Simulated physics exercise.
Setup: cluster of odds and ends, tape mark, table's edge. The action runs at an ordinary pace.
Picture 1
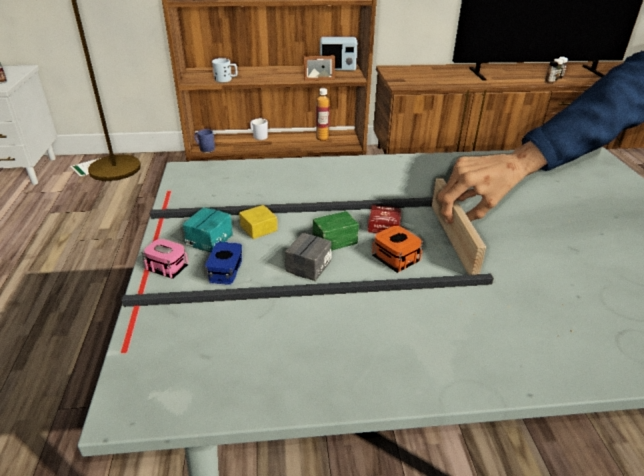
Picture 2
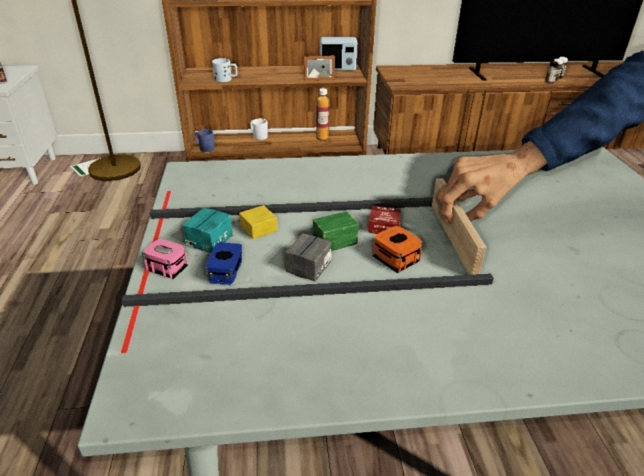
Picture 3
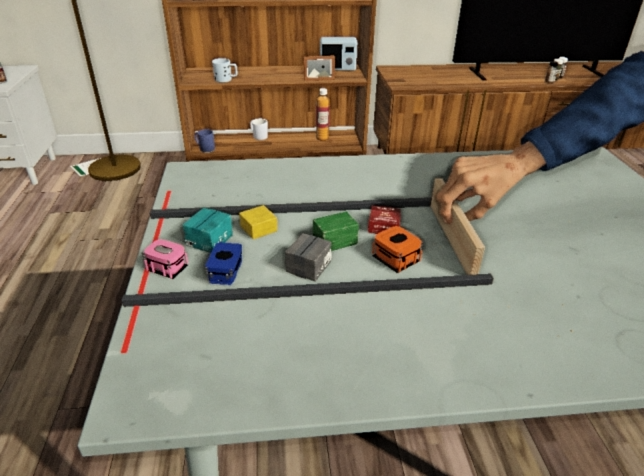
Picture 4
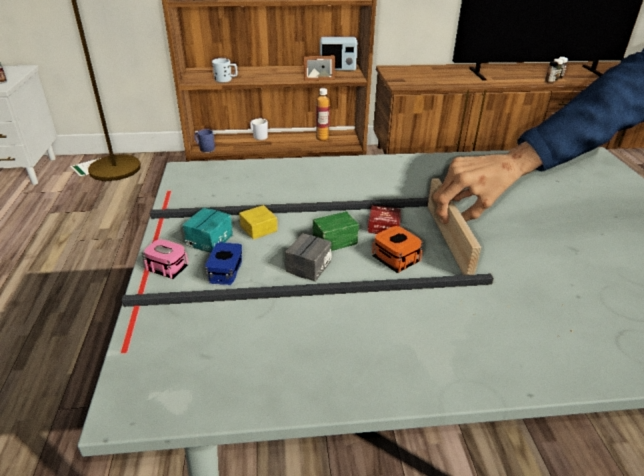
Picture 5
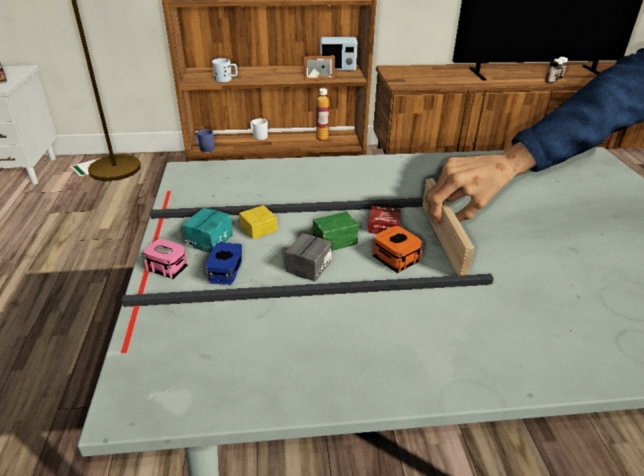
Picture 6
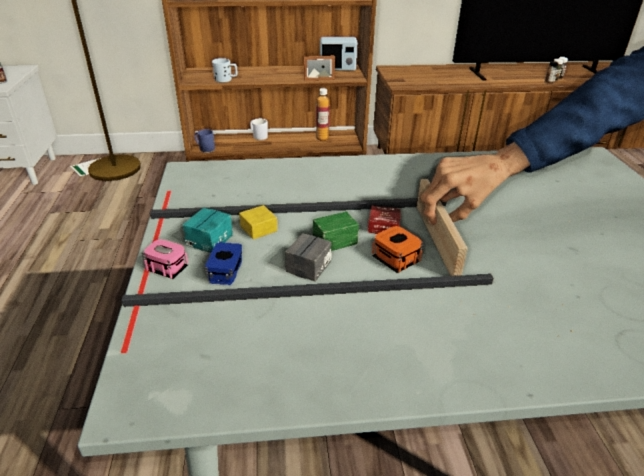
On a pale table in a living room, a hand slid a wooden board slightly left between two dark rails toward a cluster of colorful little cases and boxes, which stayed still.
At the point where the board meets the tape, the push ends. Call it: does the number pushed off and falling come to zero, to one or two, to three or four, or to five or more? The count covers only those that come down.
It comes to five or more.
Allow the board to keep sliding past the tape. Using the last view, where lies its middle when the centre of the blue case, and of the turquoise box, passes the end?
Near (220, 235) and (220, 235).
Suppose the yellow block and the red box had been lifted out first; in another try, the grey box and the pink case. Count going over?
The counts would be 6 and 6.
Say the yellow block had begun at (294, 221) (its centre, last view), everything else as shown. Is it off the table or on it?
The answer: It ends up below.
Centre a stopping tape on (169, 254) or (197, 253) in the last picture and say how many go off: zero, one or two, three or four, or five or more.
The falls would be at least five; 3 or 4.
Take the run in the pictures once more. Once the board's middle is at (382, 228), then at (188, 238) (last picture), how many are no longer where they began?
First 3, after that 8.
Soon after, none off yet; pink case at rest near (166, 259); turquoise box at rest near (208, 230); blue case at rest near (225, 264).
In the end, the number that fall off is five or more; gone, orange case, red box, green block, grey box, yellow block, blue case, turquoise box and pink case.
